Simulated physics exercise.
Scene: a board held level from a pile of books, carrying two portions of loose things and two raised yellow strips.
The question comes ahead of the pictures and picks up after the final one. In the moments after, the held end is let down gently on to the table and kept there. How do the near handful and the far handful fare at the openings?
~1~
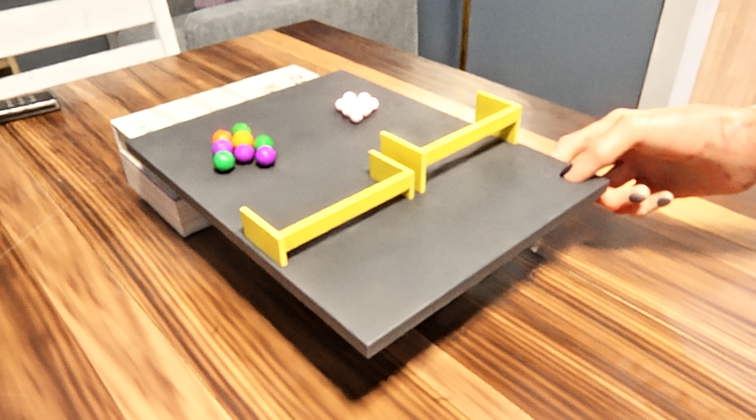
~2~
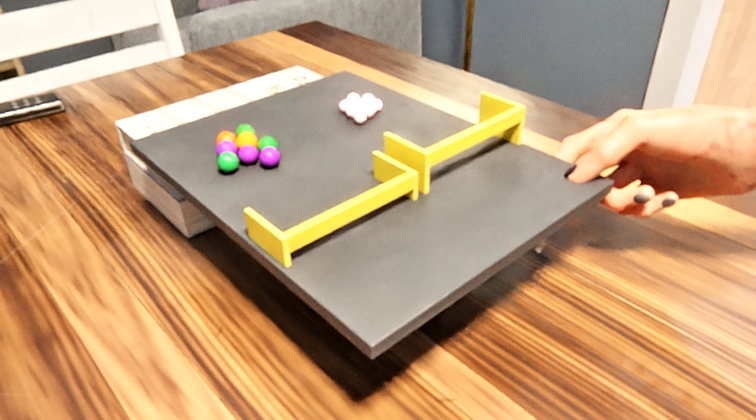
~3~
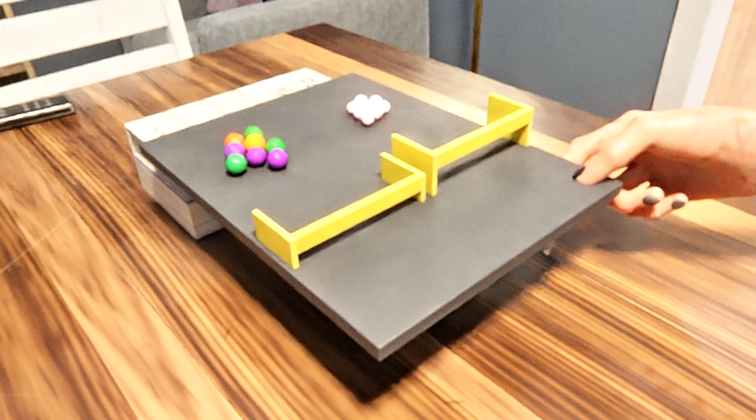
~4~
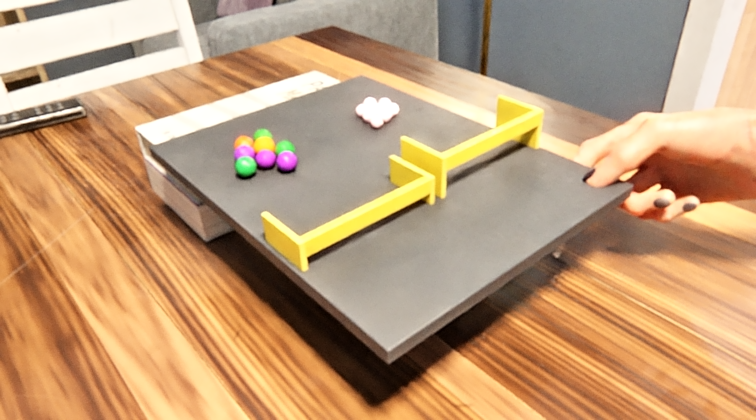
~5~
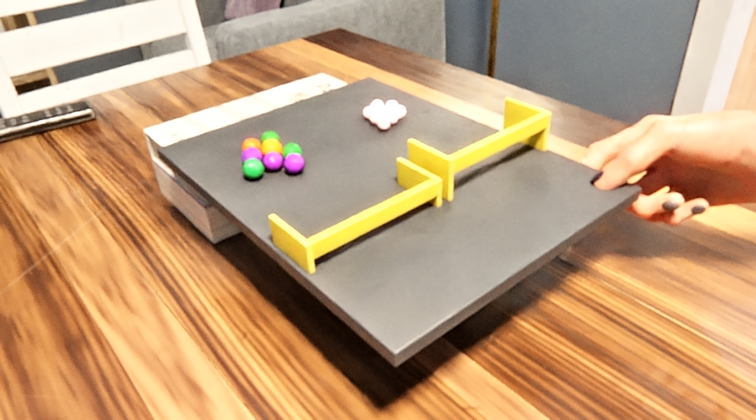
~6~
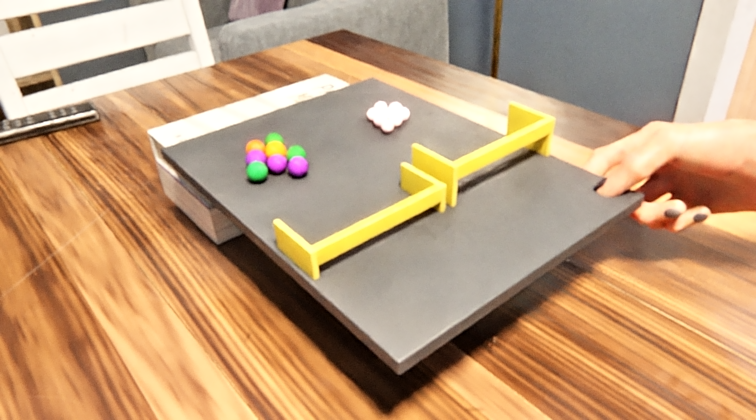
Look at the near handful: It gets jammed. Far handful, meanwhile, makes it past.
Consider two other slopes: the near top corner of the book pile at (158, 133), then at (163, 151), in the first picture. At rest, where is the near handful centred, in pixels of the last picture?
One: (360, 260). Two: (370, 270).
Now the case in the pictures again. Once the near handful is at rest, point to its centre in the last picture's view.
Looks like it settles around (365, 275).
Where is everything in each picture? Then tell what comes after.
In the first picture, held end of the board at (369, 334), level; book pile at (244, 123), about a quarter as high as the board is long; near handful at (244, 154), a few gumballs; far handful at (357, 105), a few sugar pearls; near gate at (350, 209), its slot lower than a piece; far gate at (472, 134), its slot higher than a piece.
In the second picture, held end of the board at (373, 335), level; far handful at (361, 106).
In the third picture, held end of the board at (381, 337), level; near handful at (256, 157).
In the fourth picture, held end of the board at (390, 340), level; far handful at (377, 111).
In the fifth picture, held end of the board at (397, 342), level; near handful at (273, 161).
In the sixth picture, held end of the board at (401, 351), down by 1°; book pile at (276, 132); near handful at (275, 152), not moving; far handful at (388, 115), not moving; near gate at (381, 222); far gate at (504, 147).
Then, 0.41 s after the last picture, board sloping at 12°; near handful on its way down; far handful on its way down.
Then, 0.77 s after the last picture, board resting at 16°; near handful has reached its gate; far handful all past its gate.
At rest, board resting at 16°; near handful gathered behind its gate; far handful all past its gate.
